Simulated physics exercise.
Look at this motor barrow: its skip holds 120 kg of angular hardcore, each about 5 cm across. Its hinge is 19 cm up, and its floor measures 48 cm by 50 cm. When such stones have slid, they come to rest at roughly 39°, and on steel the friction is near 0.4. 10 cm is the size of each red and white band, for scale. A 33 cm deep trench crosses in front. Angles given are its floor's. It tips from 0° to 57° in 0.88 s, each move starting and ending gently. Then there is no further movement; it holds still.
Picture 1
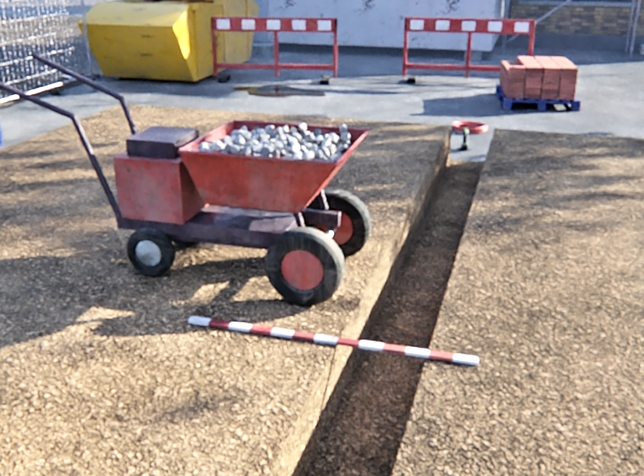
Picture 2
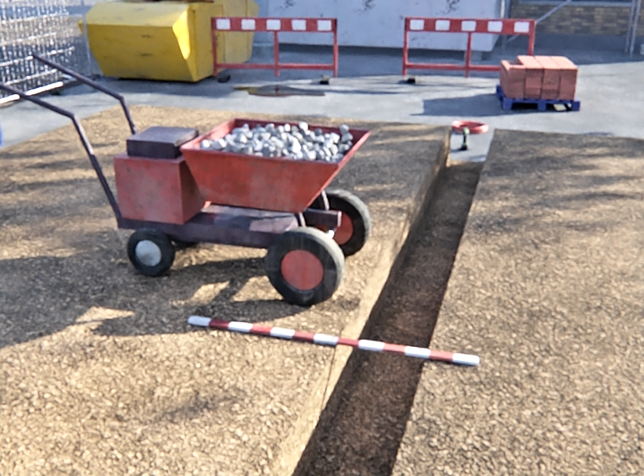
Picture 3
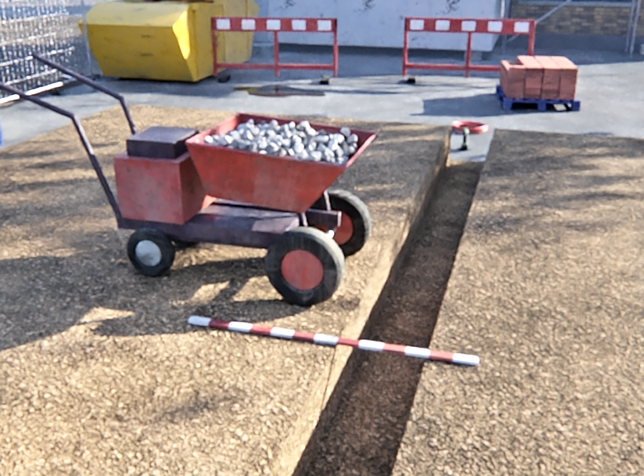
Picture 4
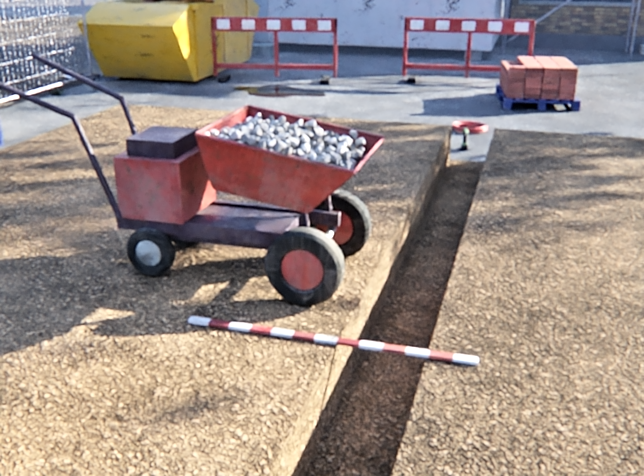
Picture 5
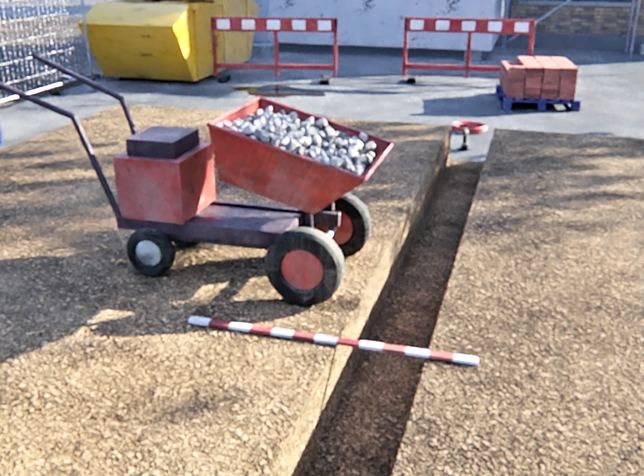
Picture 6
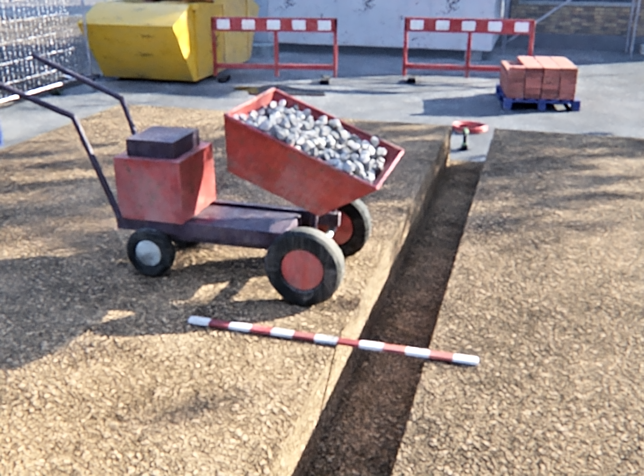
The clip opens on a red motor barrow with its skip of grey stones sitting level beside a narrow trench, a red-and-white pole lying across the ground in front. Slowly at first, then faster, the skip tilts toward the trench, its rear rising clear while the barrow's wheels stay put.
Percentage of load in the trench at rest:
10 %.
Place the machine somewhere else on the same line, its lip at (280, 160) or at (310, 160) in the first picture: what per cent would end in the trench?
Roughly 35 in a hundred from the first, 25 in a hundred from the second.
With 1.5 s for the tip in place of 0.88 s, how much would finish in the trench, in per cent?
With that change, it comes to around 15 per cent.
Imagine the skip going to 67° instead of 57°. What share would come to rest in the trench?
Roughly 25% would end there.
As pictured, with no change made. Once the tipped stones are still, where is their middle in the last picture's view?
Roughly (470, 297), I'd say.
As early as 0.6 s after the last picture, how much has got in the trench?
Some 5 per cent of the load by that point.
Then, 0.3 s after the last picture the floor is at 48°, 100 % in the skip; the foremost stones are at (412, 205).
Then, 0.6 s after the last picture the floor is at 57°, 91 % in the skip, 3 % in the trench, 6 % past the trench; the foremost stones are at (473, 273).
Then, 1.0 s after the last picture the floor is at 57°, 72 % in the skip, 4 % in the trench, 23 % past the trench; the foremost stones are at (553, 324).
Then, 2.9 s after the last picture the floor is at 57°, 67 % in the skip, 10 % in the trench, 24 % past the trench; the foremost stones are at (596, 330).
